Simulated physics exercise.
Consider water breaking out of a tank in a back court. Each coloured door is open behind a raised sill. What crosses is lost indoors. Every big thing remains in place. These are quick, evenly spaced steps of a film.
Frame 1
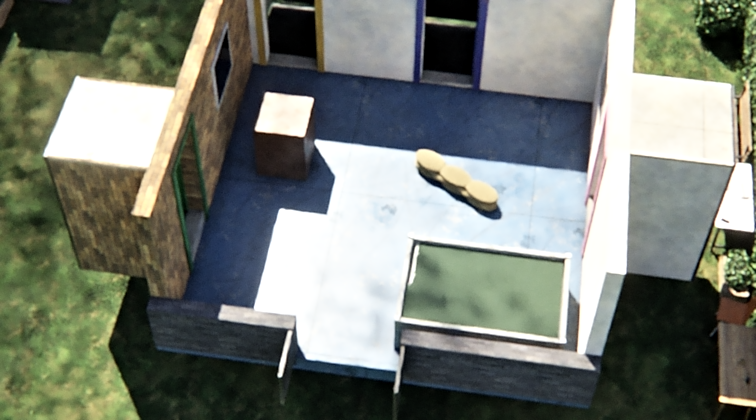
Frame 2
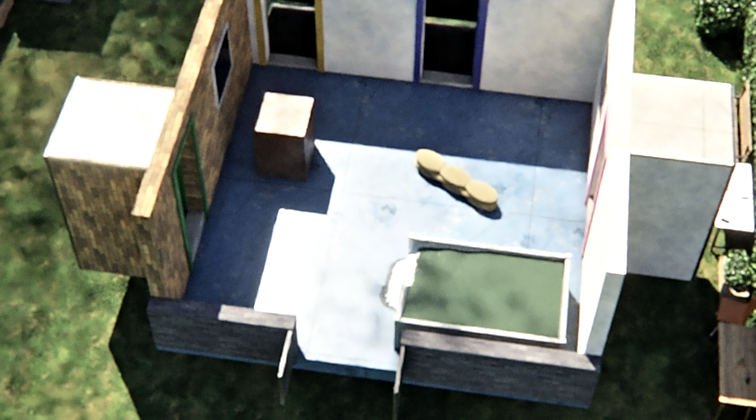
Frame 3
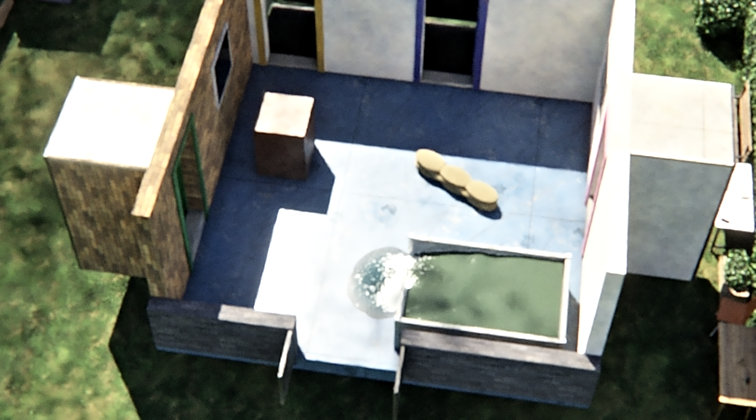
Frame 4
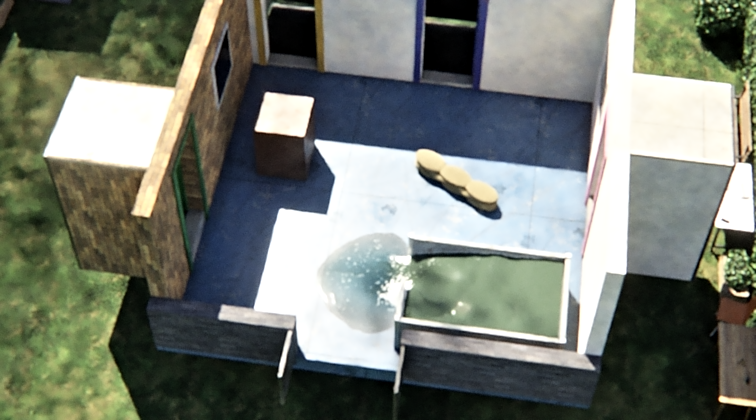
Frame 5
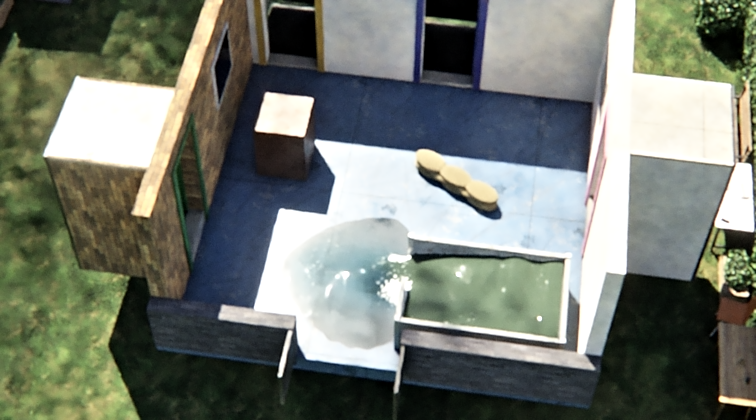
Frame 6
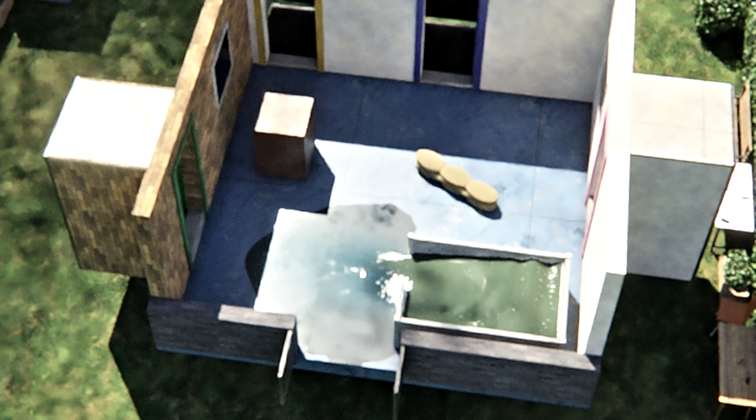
We see a walled courtyard from above, with a rectangular tank of still, greenish water; water then pours out through its left side and spreads leftward across the pale floor in a widening pool, reaching the shaded paving.
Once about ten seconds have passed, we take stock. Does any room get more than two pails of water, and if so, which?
In the end the green door doesn't overshoot the mark there, the yellow door overshoots the mark there, the blue door doesn't overshoot the mark there, the pink door doesn't overshoot the mark there.
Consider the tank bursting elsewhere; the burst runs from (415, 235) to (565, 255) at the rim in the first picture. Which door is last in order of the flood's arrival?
The one in green.
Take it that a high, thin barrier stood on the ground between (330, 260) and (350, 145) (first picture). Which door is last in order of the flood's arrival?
The one in pink comes last.
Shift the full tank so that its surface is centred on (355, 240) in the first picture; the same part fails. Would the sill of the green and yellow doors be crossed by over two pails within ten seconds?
The green door exceeds it while the yellow door exceeds it.
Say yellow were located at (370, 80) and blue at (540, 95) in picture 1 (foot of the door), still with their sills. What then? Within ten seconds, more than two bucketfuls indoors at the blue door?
Blue: Stays short.
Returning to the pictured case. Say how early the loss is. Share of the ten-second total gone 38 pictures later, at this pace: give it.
By then, close to 50 % of it.
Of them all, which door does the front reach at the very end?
It is the pink door.
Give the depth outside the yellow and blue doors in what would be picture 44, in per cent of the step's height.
Roughly 220 and 50 %.
A moment on, water covers 30 % of the floor; the green door wet at the sill, nothing in, the yellow door not reached, the blue door not reached, the pink door not reached.
Next, water covers 40 % of the floor; the green door wet at the sill, nothing in, the yellow door not reached, the blue door not reached, the pink door not reached.
Then, water covers 50 % of the floor; the green door wet at the sill, nothing in, the yellow door under two buckets in, the blue door not reached, the pink door not reached.
Later, water covers 65 % of the floor; the green door wet at the sill, nothing in, the yellow door over two buckets in, the blue door wet at the sill, nothing in, the pink door not reached.
In the end, water covers 90 % of the floor; the green door wet at the sill, nothing in, the yellow door far over two buckets in, the blue door under two buckets in, the pink door wet at the sill, nothing in.
